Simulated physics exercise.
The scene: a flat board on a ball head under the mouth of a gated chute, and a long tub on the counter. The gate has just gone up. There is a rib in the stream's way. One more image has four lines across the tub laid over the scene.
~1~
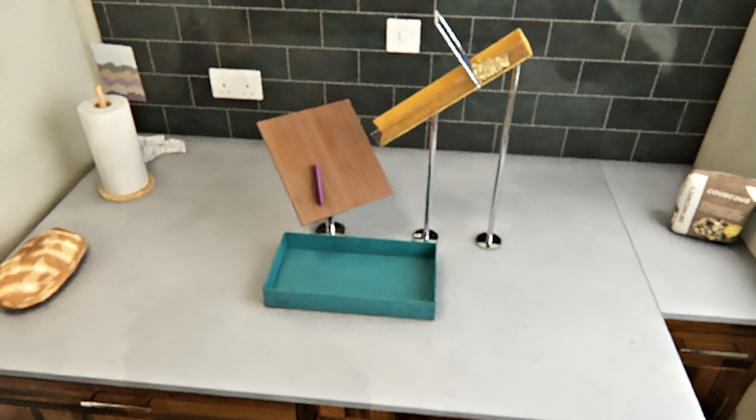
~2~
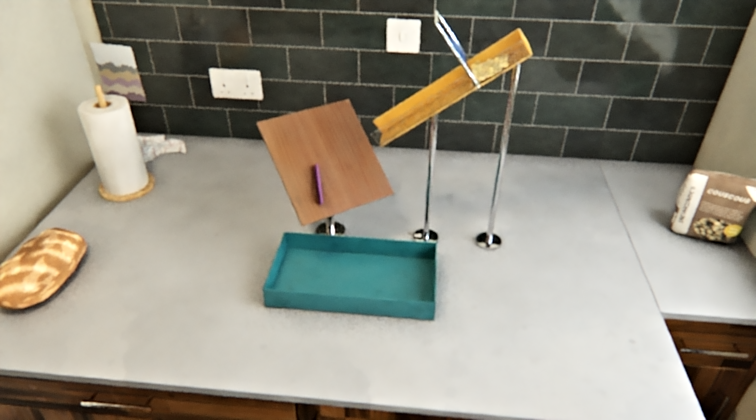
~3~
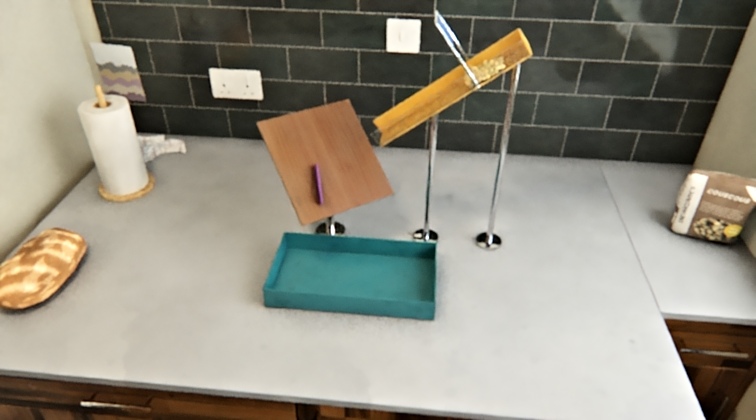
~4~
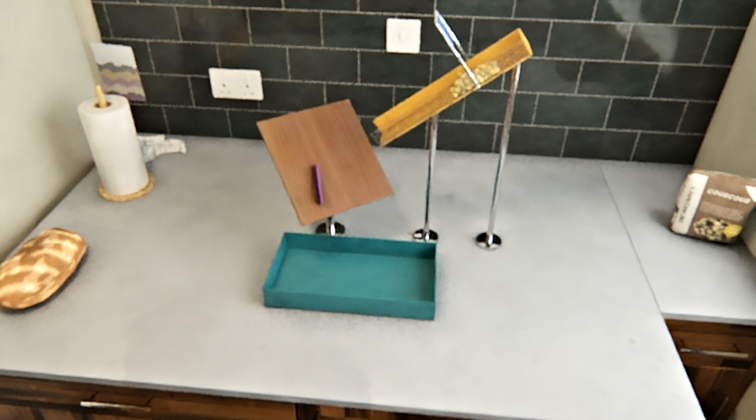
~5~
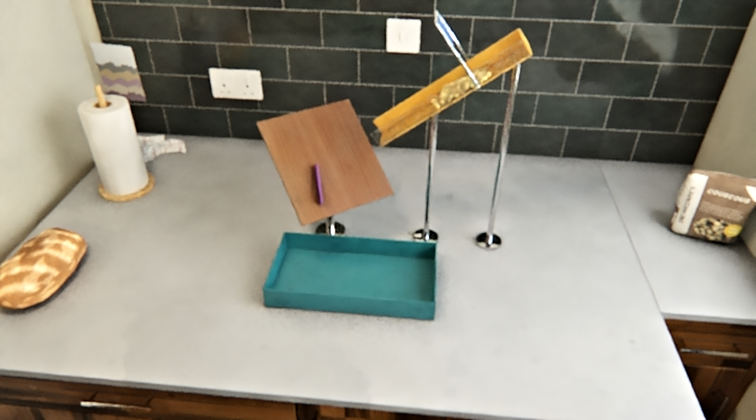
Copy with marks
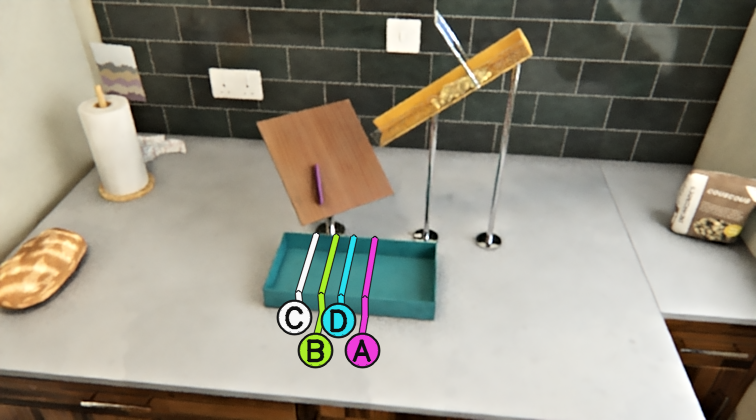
On a kitchen counter, pale beans sliding slowly down a sloping yellow chute, above a tilted brown board and an empty teal tub.
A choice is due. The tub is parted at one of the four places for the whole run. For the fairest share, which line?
The best line is D.
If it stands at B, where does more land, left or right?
The right side.
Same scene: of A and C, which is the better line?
That is line A.
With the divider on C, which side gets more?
More lands on the right.
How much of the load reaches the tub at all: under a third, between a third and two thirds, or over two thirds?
About that: Over two thirds.
On the marked copy, line A crosses the front rim at (365, 297); line B crosses the front rim at (321, 294); line C crosses the front rim at (298, 292); line D crosses the front rim at (341, 295).
For line A, of what is caught, the larger part on the left of the divider, about a tenth on the right.
For line B, of what is caught, about a tenth on the left of the divider, the larger part on the right.
For line C, of what is caught, not one piece on the left of the divider, every piece on the right.
For line D, of what is caught, roughly two thirds on the left of the divider, roughly a third on the right.
